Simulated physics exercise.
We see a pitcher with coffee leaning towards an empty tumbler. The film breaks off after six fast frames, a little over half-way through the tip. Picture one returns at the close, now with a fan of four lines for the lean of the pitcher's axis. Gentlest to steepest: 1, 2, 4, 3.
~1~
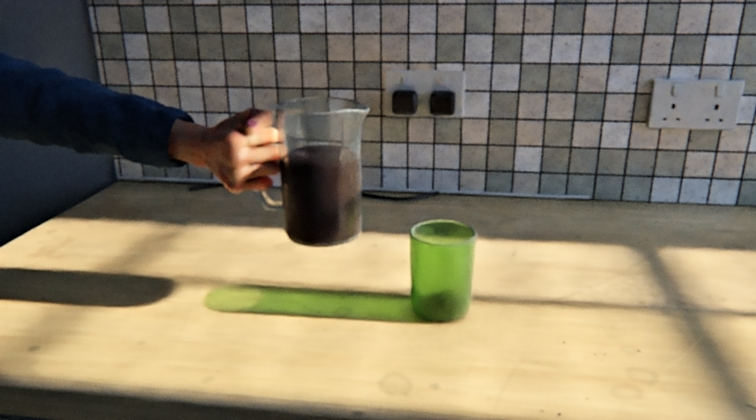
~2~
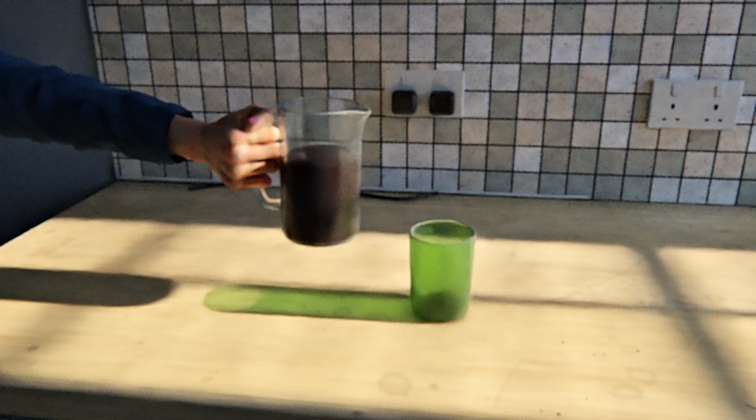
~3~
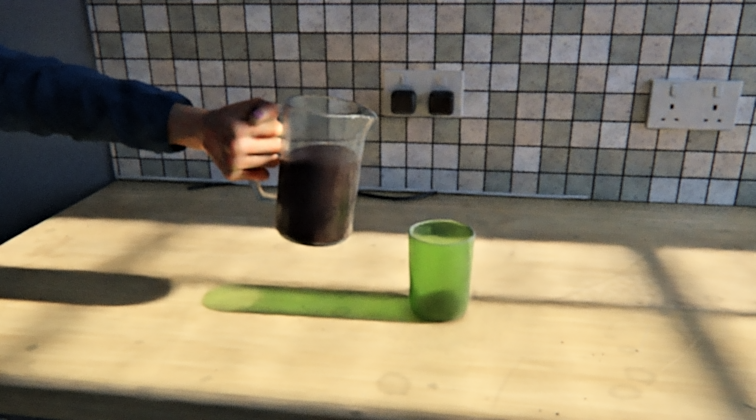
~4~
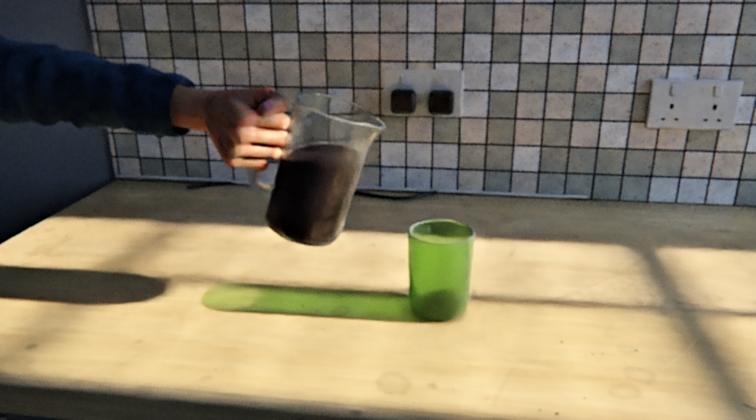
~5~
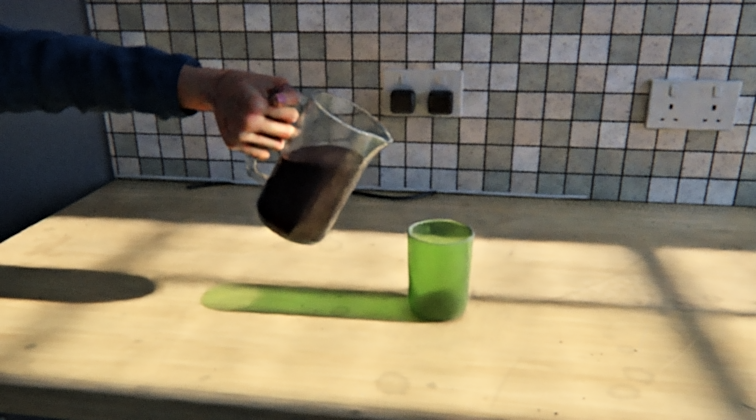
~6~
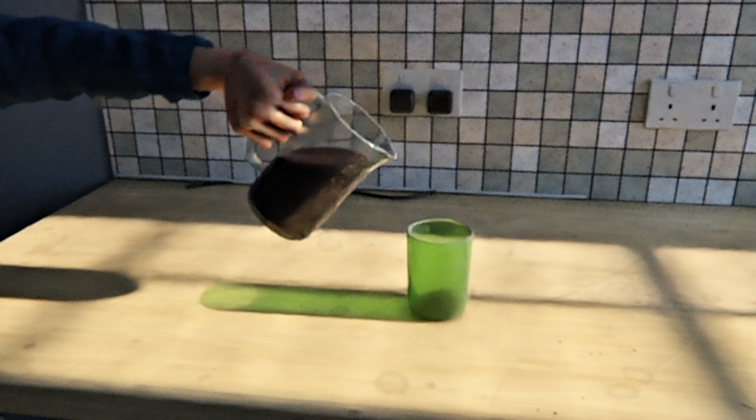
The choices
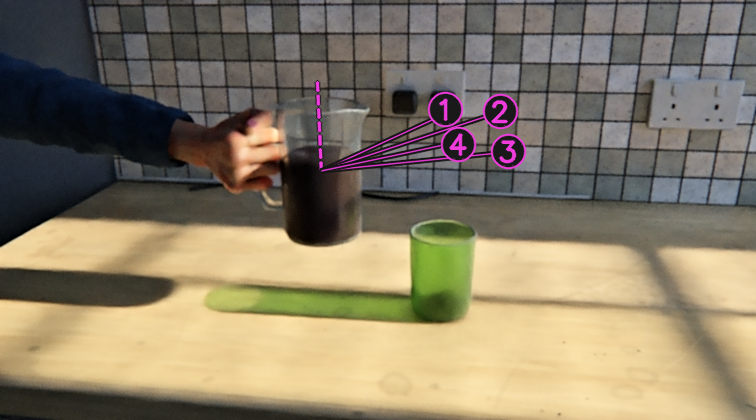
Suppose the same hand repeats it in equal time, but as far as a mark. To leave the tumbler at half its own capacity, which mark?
Tilt 4.
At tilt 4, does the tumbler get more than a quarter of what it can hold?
Yes, clearly.
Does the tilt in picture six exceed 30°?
Yes.
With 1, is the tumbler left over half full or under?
Under half.
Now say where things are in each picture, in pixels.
The first picture shows upright, lip at (367, 109); rim of the tumbler round (443, 231); nothing has left yet.
The second picture shows tipped about 2°, lip at (369, 111); nothing has left yet.
The third picture shows tipped about 8°, lip at (375, 116); nothing has left yet.
The fourth picture shows tipped about 18°, lip at (383, 127); nothing has left yet.
The fifth picture shows tipped about 29°, lip at (391, 141); nothing has left yet.
The sixth picture shows tipped about 42°, lip at (395, 157); nothing has left yet.
On the marked copy, 1 at (431, 120); 2 at (484, 117); 3 at (491, 153); 4 at (440, 145).
If 1 is chosen, the tumbler ends with about 18 % of what it can hold.
If 2 is chosen, the tumbler ends with about 33 % of what it can hold.
If 3 is chosen, the tumbler ends with about 68 % of what it can hold.
If 4 is chosen, the tumbler ends with about 50 % of what it can hold.
